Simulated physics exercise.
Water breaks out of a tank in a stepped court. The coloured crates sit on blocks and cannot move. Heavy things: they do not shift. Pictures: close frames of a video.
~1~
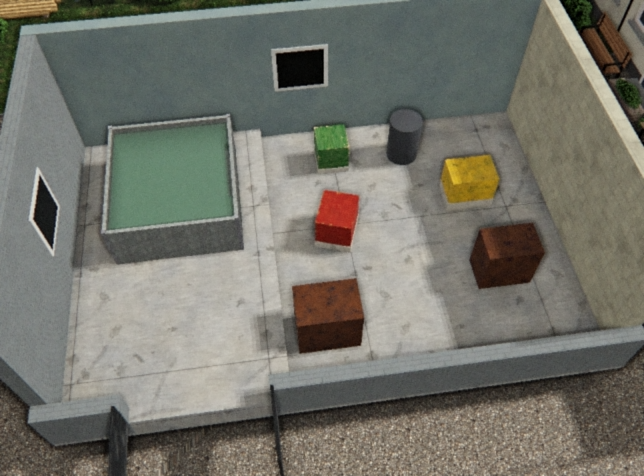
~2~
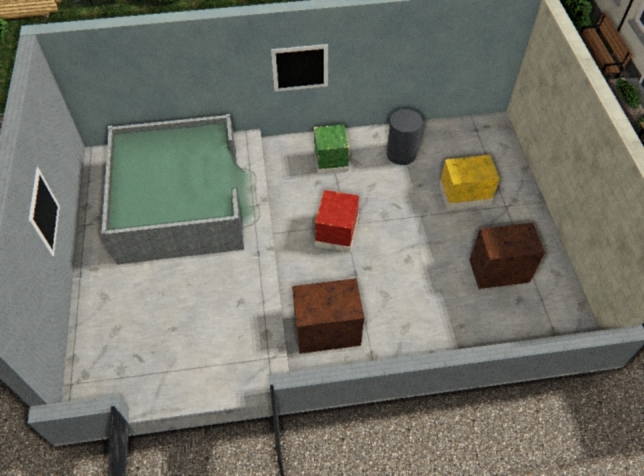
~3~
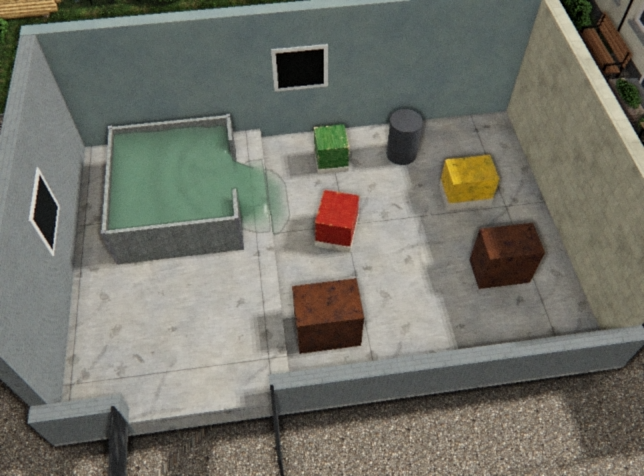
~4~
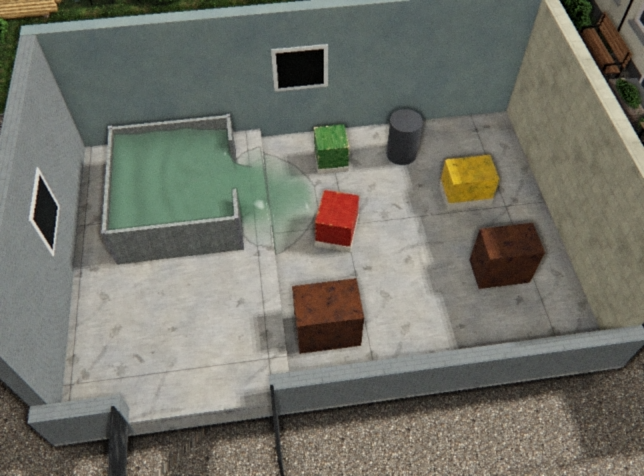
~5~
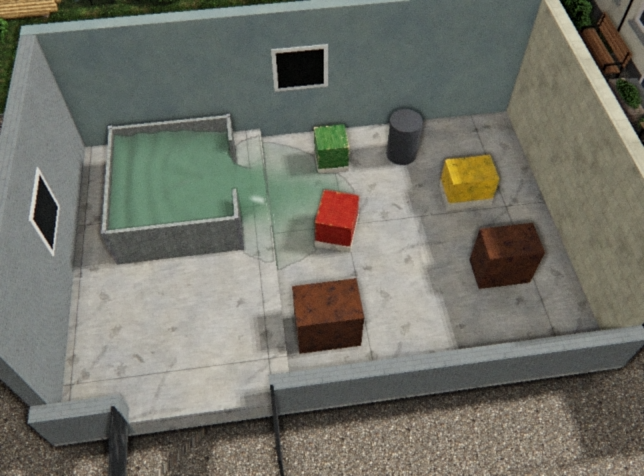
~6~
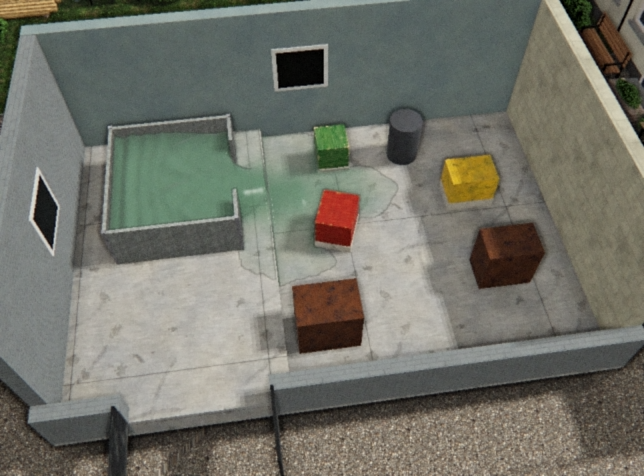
In a walled court with scattered colored blocks and a gray cylinder, greenish water breaks out through the right side of an open tank, then spreads rightward across the pale floor, flowing around the red block as the objects stay still.
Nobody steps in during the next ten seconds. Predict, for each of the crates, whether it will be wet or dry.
The red crate will be wet; the yellow crate will be wet; the green crate will be wet.
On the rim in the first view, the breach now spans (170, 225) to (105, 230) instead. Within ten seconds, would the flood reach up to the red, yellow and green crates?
Red crate is not reached; yellow crate is not reached; green crate is not reached.
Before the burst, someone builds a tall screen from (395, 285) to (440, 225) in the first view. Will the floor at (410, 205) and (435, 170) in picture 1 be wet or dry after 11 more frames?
In order, I'd call them inundated and inundated.
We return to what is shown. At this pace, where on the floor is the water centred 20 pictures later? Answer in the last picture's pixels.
That comes out near (318, 206).
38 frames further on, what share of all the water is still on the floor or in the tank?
I'd estimate close to 100 per cent.
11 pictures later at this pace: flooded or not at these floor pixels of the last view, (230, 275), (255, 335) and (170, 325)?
Going through them in order, I'd call them clear, clear and clear.
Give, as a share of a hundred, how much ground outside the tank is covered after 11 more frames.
About 45 in a hundred.
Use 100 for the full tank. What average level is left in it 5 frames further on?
About 66 per cent.
A moment on, water covers 25 % of the floor; the red crate water round its plinth, the yellow crate water round its plinth, the green crate water round its plinth.
Next, water covers 45 % of the floor; the red crate water round its plinth, the yellow crate water round its plinth, the green crate water round its plinth.
Then, water covers 60 % of the floor; the red crate water round its plinth, the yellow crate water round its plinth, the green crate water round its plinth.
Later, water covers 65 % of the floor; the red crate water round its plinth, the yellow crate water round its plinth, the green crate water round its plinth.
In the end, water covers 65 % of the floor; the red crate was topped, the yellow crate was topped, the green crate was topped.
